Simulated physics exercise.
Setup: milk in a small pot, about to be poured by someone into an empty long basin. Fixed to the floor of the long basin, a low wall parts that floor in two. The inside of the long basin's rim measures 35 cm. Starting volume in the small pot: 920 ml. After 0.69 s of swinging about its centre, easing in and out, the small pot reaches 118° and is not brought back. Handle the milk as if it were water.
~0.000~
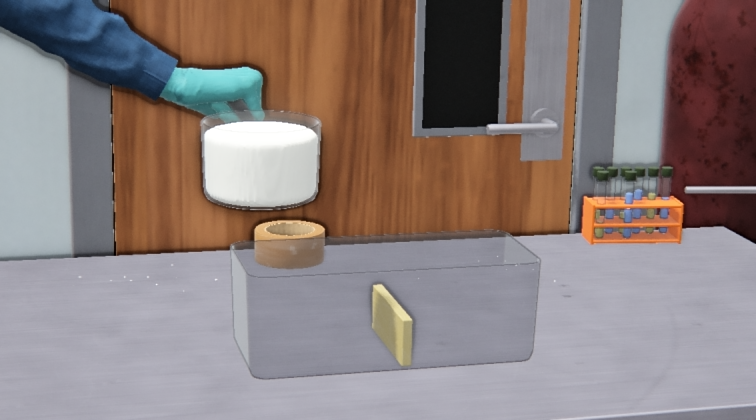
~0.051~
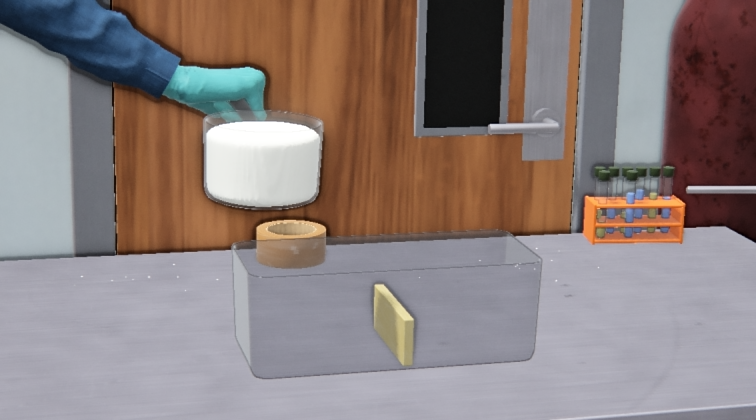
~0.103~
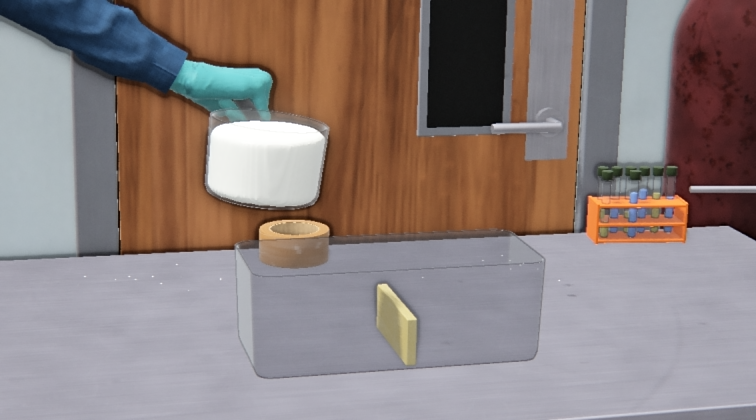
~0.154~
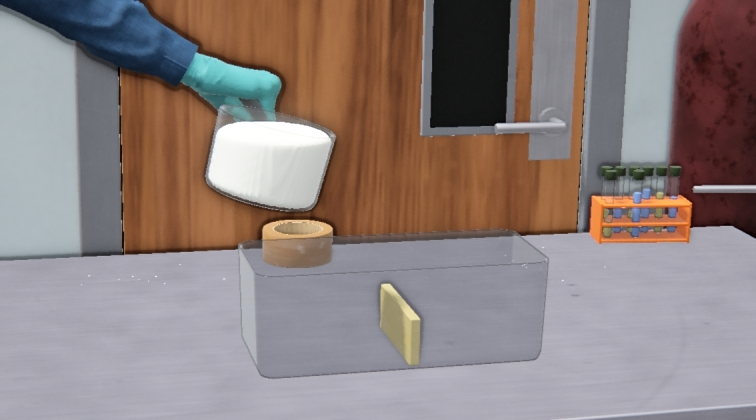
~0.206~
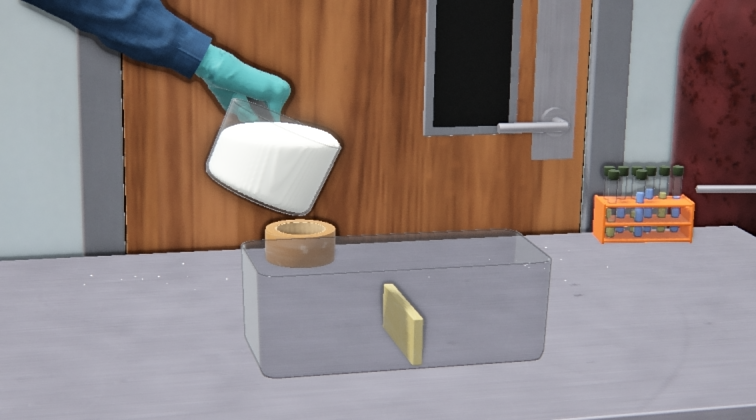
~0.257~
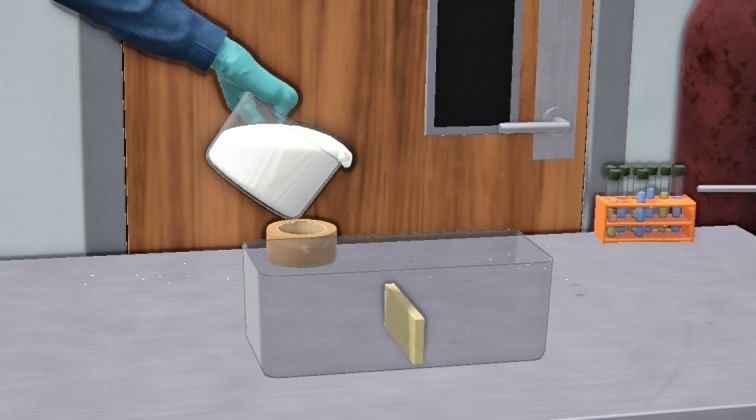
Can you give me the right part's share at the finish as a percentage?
Sure, about 10 percent.
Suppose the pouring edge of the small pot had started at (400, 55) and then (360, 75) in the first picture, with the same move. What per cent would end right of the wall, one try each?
About 90 %, then about 65 %.
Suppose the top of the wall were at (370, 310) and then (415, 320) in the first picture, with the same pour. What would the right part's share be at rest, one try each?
It comes to 40 per cent, and then 20 per cent.
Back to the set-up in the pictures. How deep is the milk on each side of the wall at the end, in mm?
Roughly 32 mm on the left side and 4 mm on the right side.
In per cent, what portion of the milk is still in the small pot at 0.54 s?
About 28 per cent.
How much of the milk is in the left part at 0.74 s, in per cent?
The left part holds some 84 per cent.
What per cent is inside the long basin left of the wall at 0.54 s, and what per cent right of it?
About 36 left, 4 right.
By 0.54 s the tilt is 104° and 28 per cent is still to pour, 37 is left of the wall and 4 right of it.
By 0.74 s the tilt is 118° and 3 per cent is still to pour, 84 is left of the wall and 5 right of it.
By 0.96 s the tilt is 118° and 0 per cent is still to pour, 87 is left of the wall and 9 right of it.
By 1.19 s the tilt is 118° and 0 per cent is still to pour, 86 is left of the wall and 10 right of it.
At rest 86 per cent lies left of the wall, 10 right of it and 4 outside.
